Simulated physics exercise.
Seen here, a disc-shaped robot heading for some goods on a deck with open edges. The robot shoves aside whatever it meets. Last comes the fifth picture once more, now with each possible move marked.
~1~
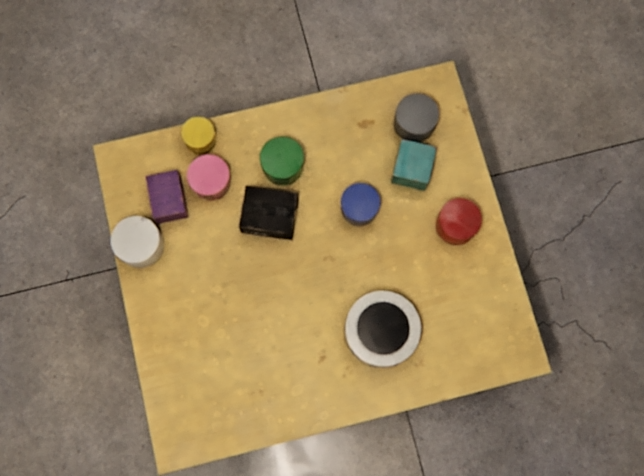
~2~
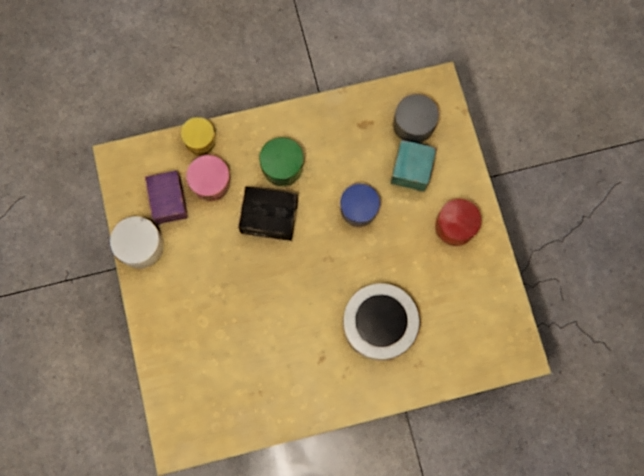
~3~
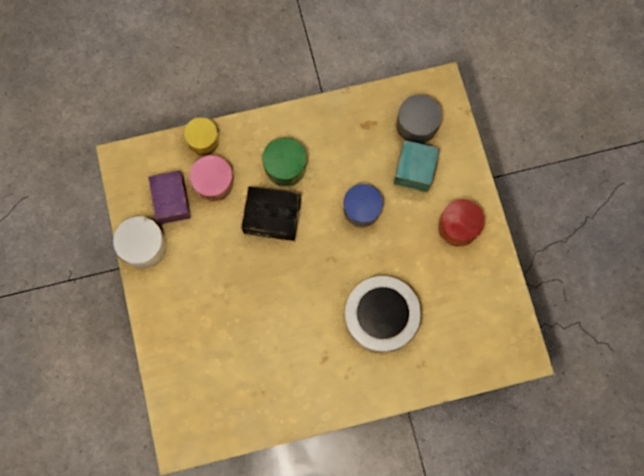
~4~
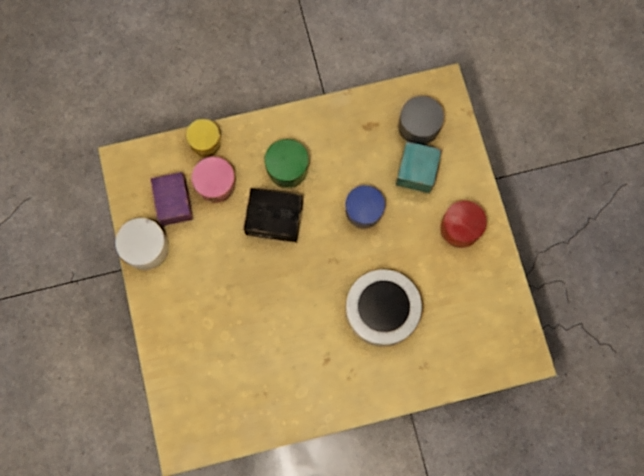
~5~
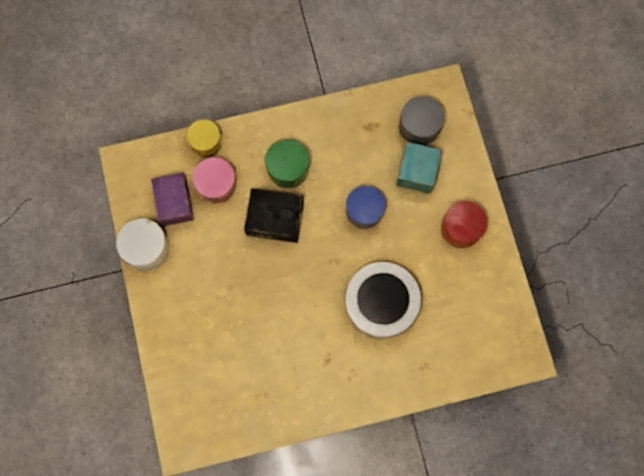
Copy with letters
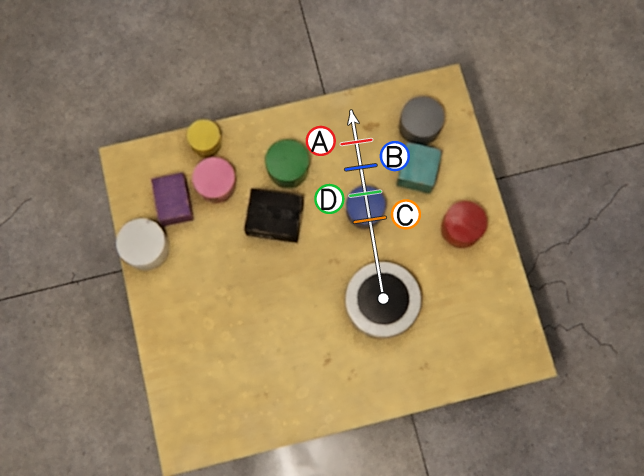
Wooden deck holding colourful canisters, crates and a black box, with a white-rimmed disc-shaped robot moving slowly up toward them.
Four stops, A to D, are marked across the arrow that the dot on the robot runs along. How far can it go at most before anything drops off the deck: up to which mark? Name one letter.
At A, and not beyond.
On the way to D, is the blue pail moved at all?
By then, yes.
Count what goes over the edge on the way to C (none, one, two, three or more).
In all, none.
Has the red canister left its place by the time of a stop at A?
No.
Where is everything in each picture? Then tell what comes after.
Black box (269, 213); red canister (458, 222); turquoise crate (414, 165), in the first picture.
Robot (380, 323); grey canister (416, 119), in the second picture.
Robot (382, 314); white canister (140, 243), in the third picture.
Robot (383, 308); green pail (287, 164), in the fourth picture.
Robot (382, 301); purple crate (172, 200); black box (274, 216); red canister (463, 225), in the fifth picture.
On the marked copy, A at (356, 142); B at (361, 167); C at (370, 220); D at (365, 194); the arrow from (383, 299) to (351, 111); the white dot at (383, 299).
Taking A. A third of the way, robot (372, 243); blue pail (362, 191); yellow pail (205, 139).
Two thirds of the way, robot (363, 187); blue pail (351, 138); yellow pail (205, 139).
When it is over, robot (356, 147); blue pail (344, 99); yellow pail (205, 139); nothing has fallen.
As for the rest, B is safe but short; C is safe but short; D is safe but short.
